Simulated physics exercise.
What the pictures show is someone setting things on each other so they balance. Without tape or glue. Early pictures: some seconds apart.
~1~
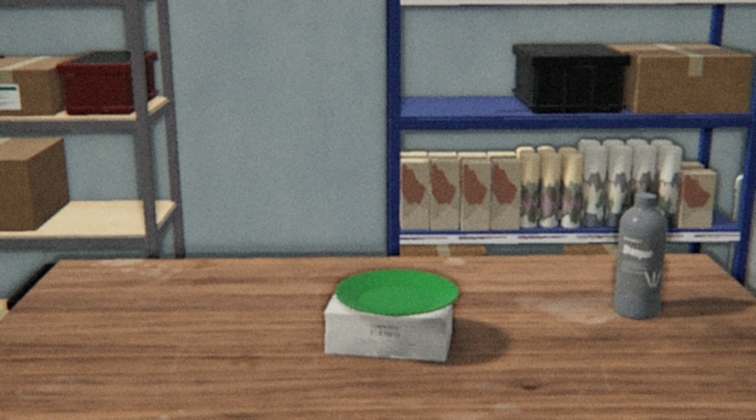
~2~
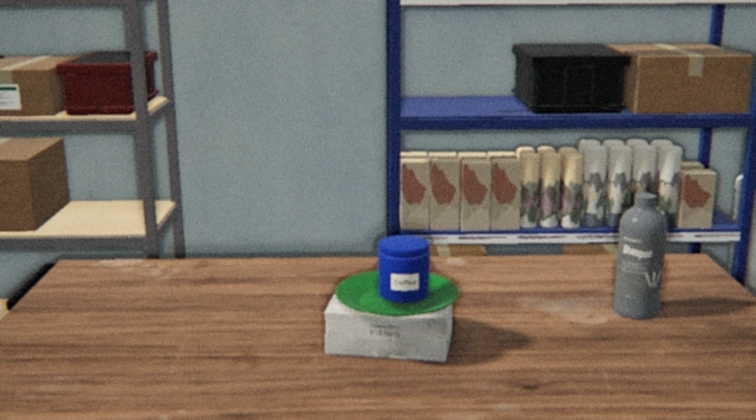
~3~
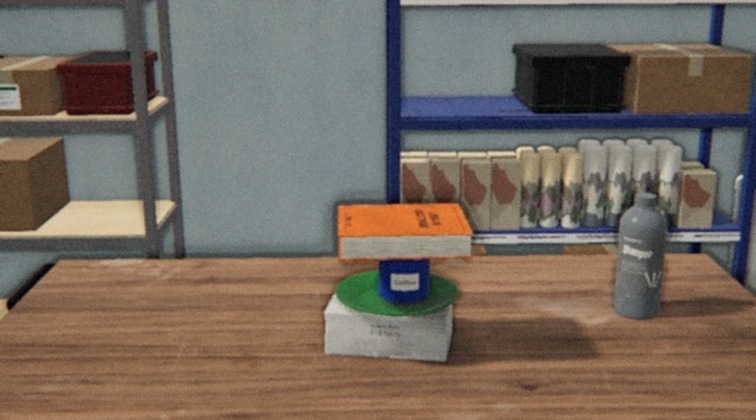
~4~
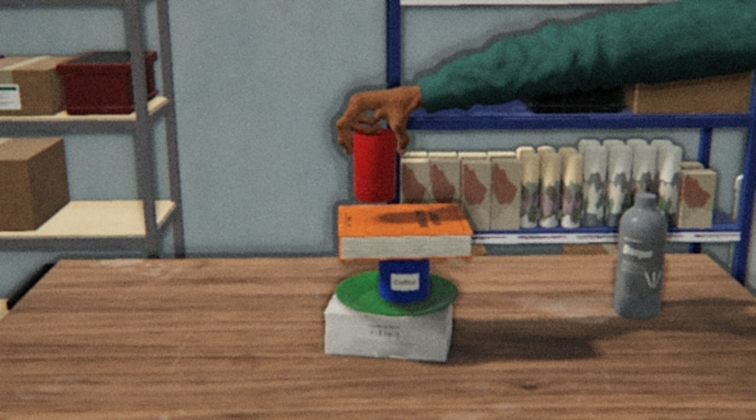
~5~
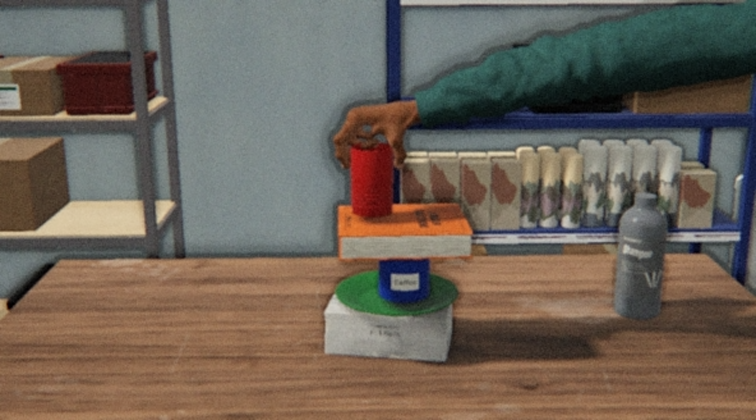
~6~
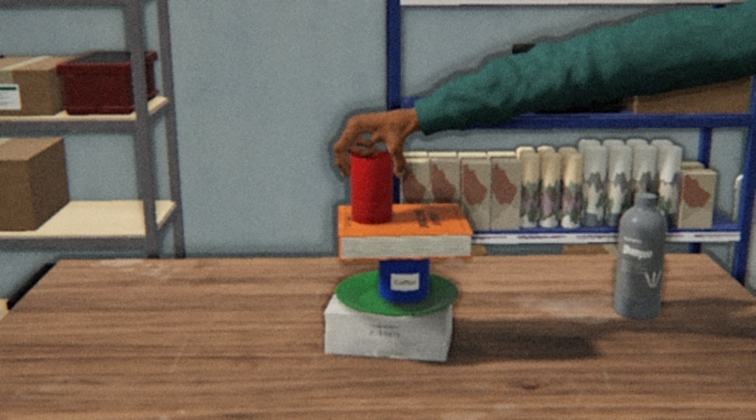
The footage shows a green plate on a white box beside a grey bottle; a blue jar and then an orange book appear stacked on it, and a hand reaching from the right lowers a red cup onto the book.
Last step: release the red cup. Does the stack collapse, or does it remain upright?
It stands.
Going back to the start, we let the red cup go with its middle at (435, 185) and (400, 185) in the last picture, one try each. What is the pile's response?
The pile remains stable in the first case, then in the second case it remains stable.
Then, 0.40 s past the last view, nothing moves.
Then, 1.10 s past the last view, red cup resting near (372, 188).
Then, 1.70 s past the last view, red cup resting near (373, 188).
Finally, all 6 still in place. Final places as the last picture's camera would see them, red cup near (373, 188). The pile stays up.
